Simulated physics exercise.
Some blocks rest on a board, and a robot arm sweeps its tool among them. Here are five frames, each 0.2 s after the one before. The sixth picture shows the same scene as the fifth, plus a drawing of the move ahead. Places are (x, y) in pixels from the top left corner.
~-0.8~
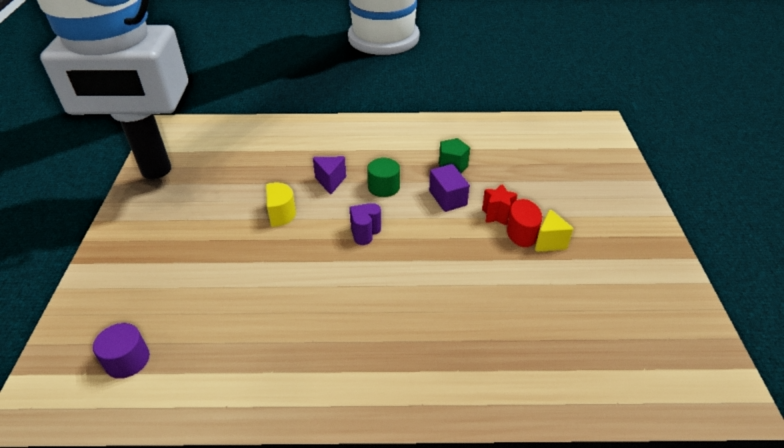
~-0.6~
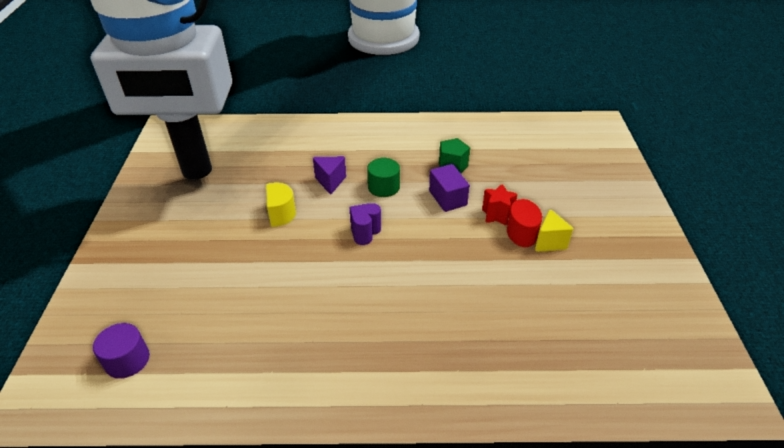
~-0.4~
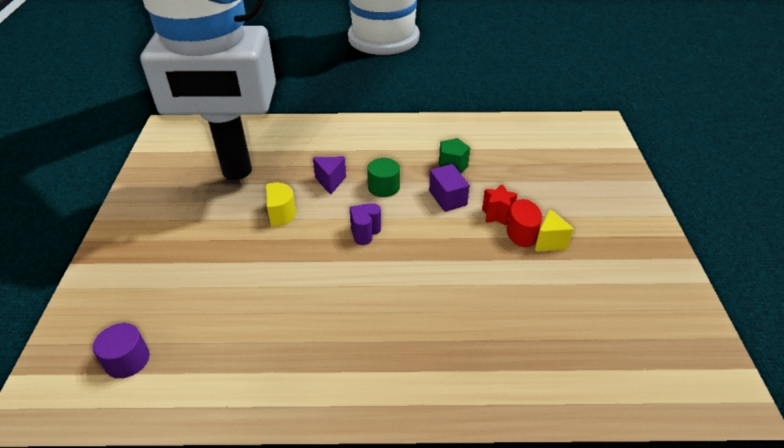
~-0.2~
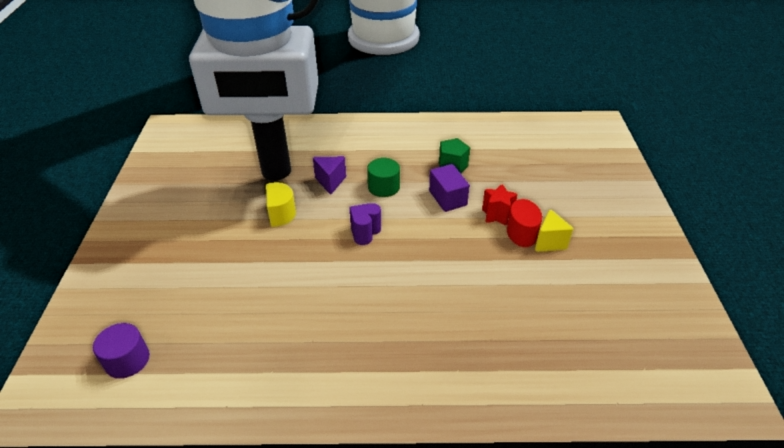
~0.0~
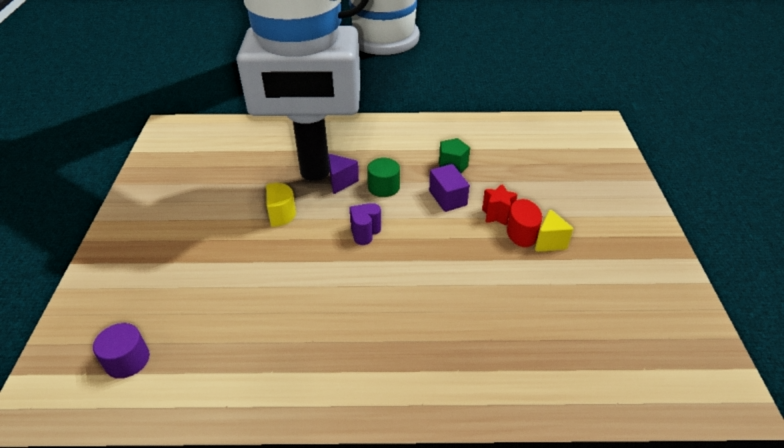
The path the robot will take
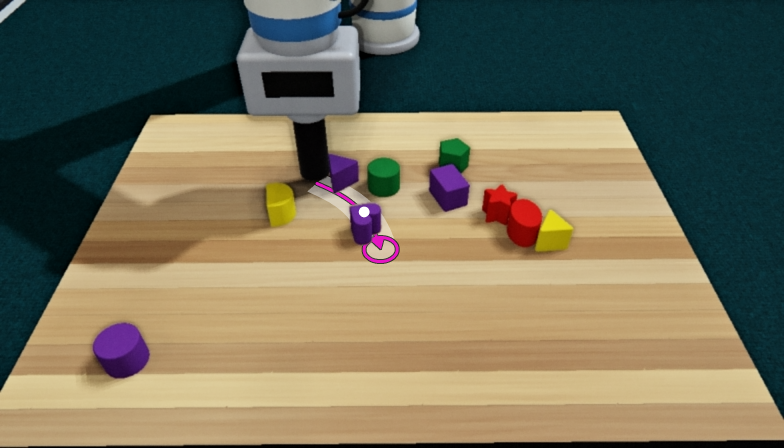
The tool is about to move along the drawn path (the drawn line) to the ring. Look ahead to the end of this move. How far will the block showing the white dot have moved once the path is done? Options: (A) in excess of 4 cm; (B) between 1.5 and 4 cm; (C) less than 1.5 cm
That would be A.
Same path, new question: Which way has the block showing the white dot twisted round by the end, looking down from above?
Direction: Clockwise.
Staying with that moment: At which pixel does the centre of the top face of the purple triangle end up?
Final place: (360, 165).
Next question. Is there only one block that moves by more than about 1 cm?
I expect not.
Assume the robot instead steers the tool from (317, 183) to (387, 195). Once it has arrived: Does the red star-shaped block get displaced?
The answer is no.
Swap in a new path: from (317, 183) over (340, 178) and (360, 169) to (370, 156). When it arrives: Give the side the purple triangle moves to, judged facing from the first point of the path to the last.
It shifts rightward.
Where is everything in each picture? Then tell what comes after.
In the first frame, tool tip (157, 170); block tops, yellow D-shaped block (278, 193); purple triangle (329, 162); purple heart (364, 212); green round block (384, 167).
In the second frame, tool (197, 171); blocks unchanged.
In the third frame, tool (237, 171); blocks unchanged.
In the fourth frame, tool (277, 172); blocks unchanged.
In the fifth frame, tool (315, 172); yellow D-shaped block (278, 193); purple triangle (340, 162); purple heart (364, 212); green round block (384, 167).
Path on the board, from (317, 183) over (346, 199) and (368, 221) to (381, 249); the dot is on the purple heart.
The first path, step by step. One third of the way, tool (346, 187); purple triangle (360, 165), turned 40° anticlockwise; green round block (387, 167).
Two thirds of the way, tool (368, 210); purple triangle (360, 165), turned 40° anticlockwise; purple heart (367, 221), turned 15° clockwise; green round block (387, 167).
At the end, tool (380, 238); yellow D-shaped block in place; purple triangle (360, 165), turned 40° anticlockwise; purple heart (373, 252), turned 40° clockwise; green round block (387, 167).
